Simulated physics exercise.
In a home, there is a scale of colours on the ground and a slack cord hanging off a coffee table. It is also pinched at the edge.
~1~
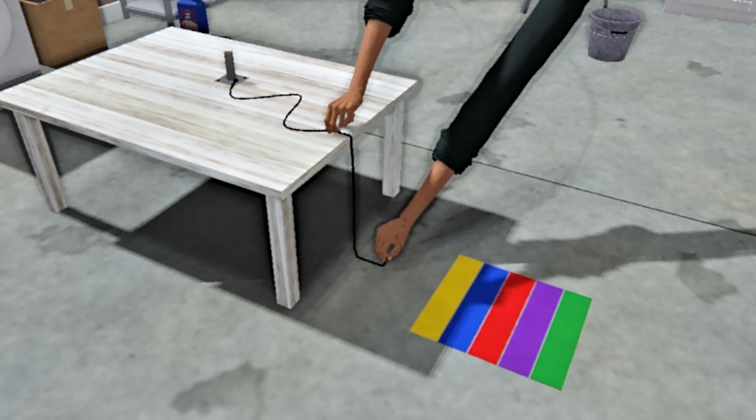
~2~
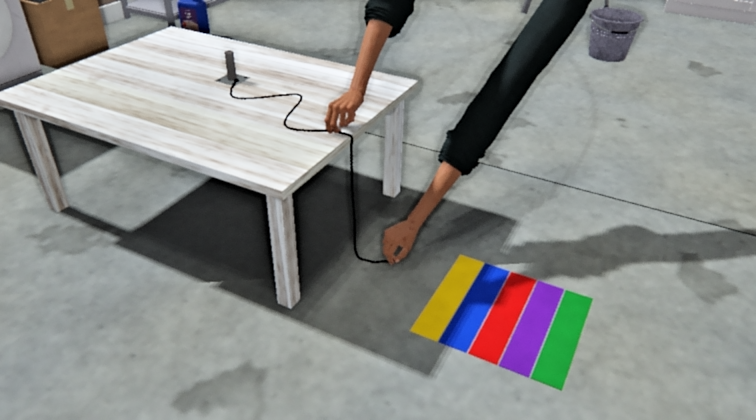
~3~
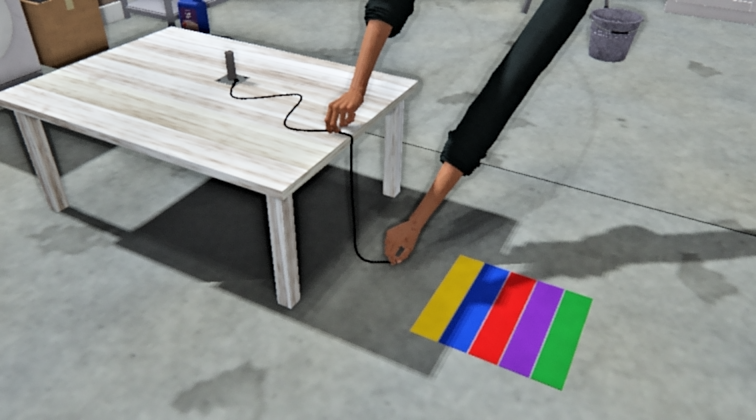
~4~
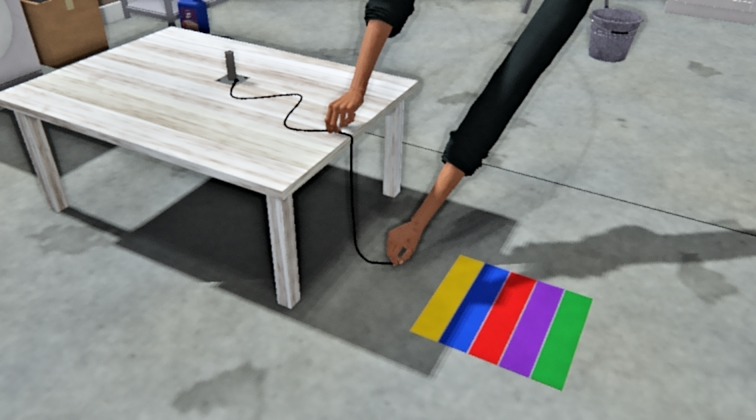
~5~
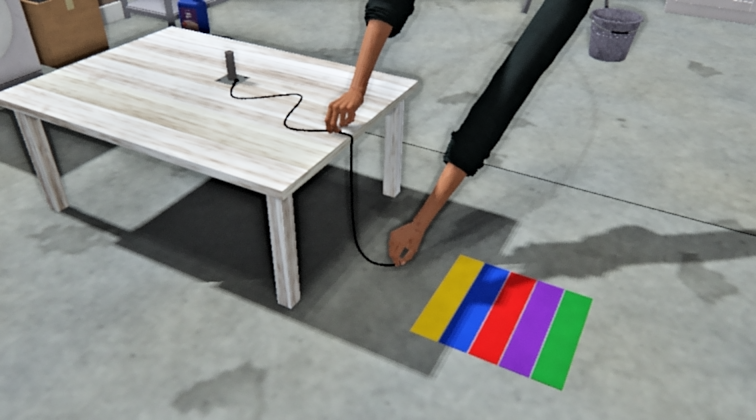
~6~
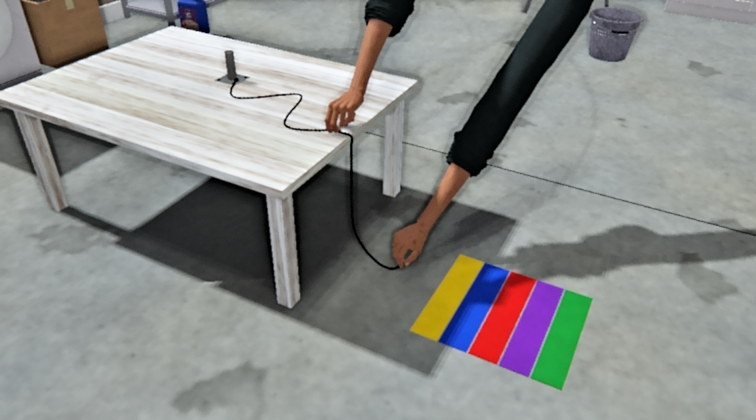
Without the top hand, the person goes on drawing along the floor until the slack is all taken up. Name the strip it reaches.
The green strip.
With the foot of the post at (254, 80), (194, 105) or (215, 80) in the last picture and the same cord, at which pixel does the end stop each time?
Roughly (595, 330), then (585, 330), then (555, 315).
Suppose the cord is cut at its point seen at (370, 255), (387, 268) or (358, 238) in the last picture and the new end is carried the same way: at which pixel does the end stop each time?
(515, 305), (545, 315), (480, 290).
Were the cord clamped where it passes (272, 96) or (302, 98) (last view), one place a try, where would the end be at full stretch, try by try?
Respectively (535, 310) and (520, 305).
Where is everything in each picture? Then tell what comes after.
The first frame shows end (386, 258); yellow (433, 320); blue (461, 331); red (490, 342); purple (521, 354); green (552, 366).
The second frame shows end (394, 261); cord through (231, 93) (286, 95) (287, 117) (336, 132) (352, 184) (355, 243).
The third frame shows end (396, 262).
The fourth frame shows end (398, 262); cord through (231, 93) (286, 95) (287, 117) (336, 132) (352, 184) (355, 243).
The fifth frame shows end (400, 263).
The sixth frame shows end (404, 264); cord through (231, 93) (286, 95) (287, 117) (336, 131) (352, 184) (360, 242).
Soon after, end near (504, 299); over red.
Then, end near (546, 314); over purple.
At full stretch, end near (571, 323); over green. It halts on the green strip.
